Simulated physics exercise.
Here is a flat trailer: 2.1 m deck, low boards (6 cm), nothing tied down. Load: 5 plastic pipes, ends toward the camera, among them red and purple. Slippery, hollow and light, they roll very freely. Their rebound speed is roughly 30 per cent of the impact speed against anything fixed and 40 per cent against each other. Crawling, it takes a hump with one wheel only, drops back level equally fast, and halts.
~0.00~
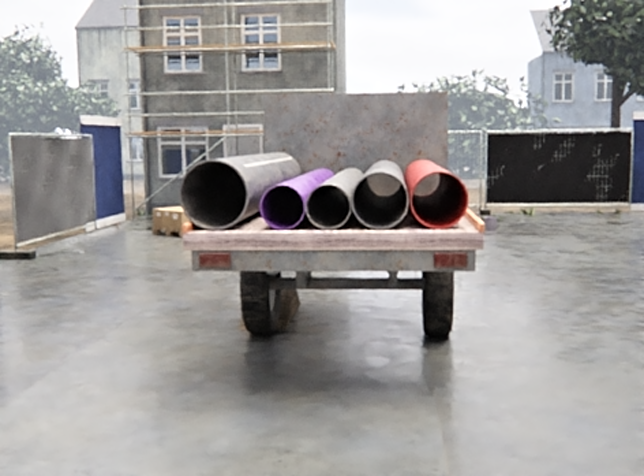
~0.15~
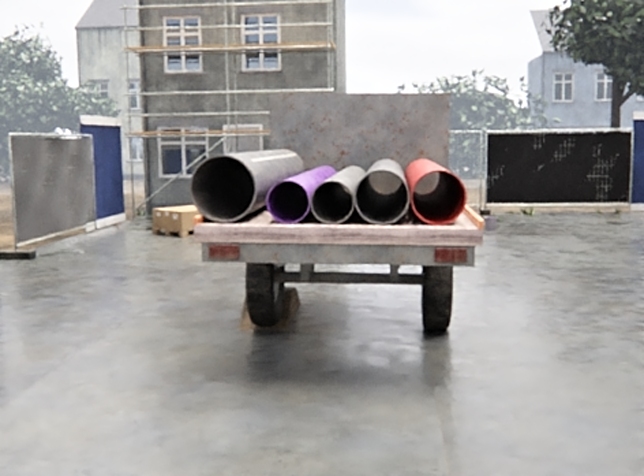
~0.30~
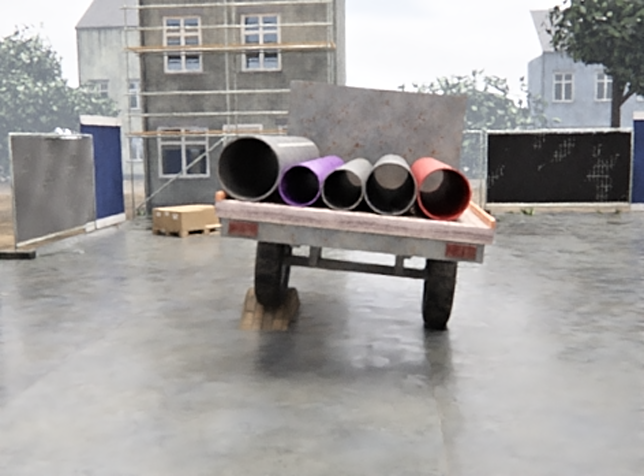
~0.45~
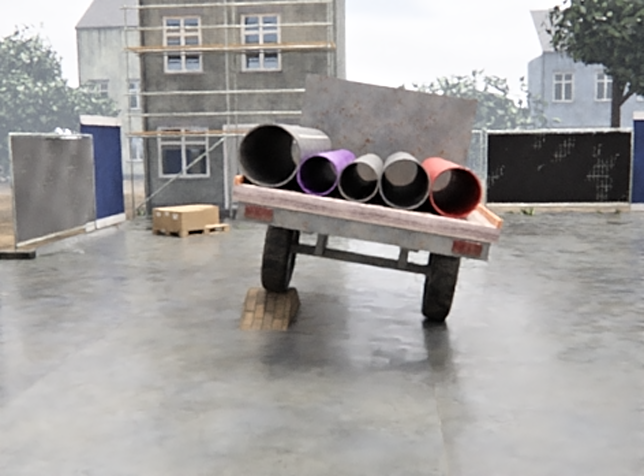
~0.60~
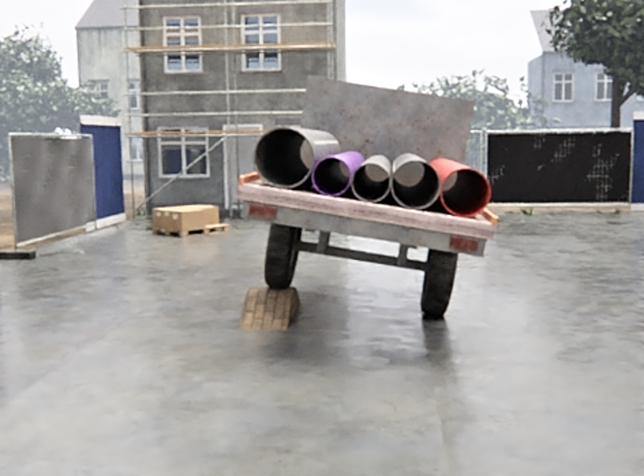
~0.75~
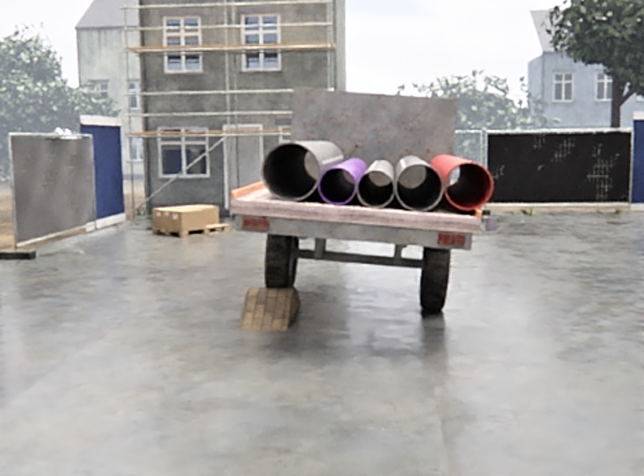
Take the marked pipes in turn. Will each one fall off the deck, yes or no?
Red - it will, purple - it will not.
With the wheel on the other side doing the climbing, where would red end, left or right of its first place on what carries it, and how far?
Roughly 0 cm left.
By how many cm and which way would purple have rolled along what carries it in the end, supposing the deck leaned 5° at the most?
Result: Around 10 cm rightwards.
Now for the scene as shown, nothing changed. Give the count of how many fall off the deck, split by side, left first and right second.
0 left, 1 right.
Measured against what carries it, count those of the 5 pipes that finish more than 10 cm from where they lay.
Count: 5.
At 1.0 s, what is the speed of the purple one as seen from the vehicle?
The speed is close to 0.0 m/s.
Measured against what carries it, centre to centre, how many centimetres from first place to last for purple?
Purple shifts by 25.
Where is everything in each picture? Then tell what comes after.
Red (440, 200), purple (283, 207); 5 of the 5 make up the bottom layer, in the first picture.
Red (439, 198), purple (288, 202); the deck slopes 1° down to the right, in the second picture.
Red (445, 194), purple (300, 186); the deck slopes 6° down to the right, in the third picture.
Red (456, 193), purple (318, 175); the deck slopes 10° down to the right, in the fourth picture.
Red (466, 193), purple (332, 177); the deck slopes 10° down to the right, in the fifth picture.
Red (469, 186), purple (337, 186); the deck slopes 5° down to the right, in the sixth picture.
By 1.0 s, red is dropping off the right side; purple is on the deck, 95 cm from the left edge; 1 off so far.
By 1.1 s, red is dropping off the right side; as before, purple; 1 off so far.
By 1.2 s, red is dropping off the right side; as before, purple; 1 off so far.
By 1.3 s, red is dropping off the right side; as before, purple; 1 off so far.
Finally (3.7 s), red is on the ground to the right; purple is on the deck, 95 cm from the left edge; 1 off so far.
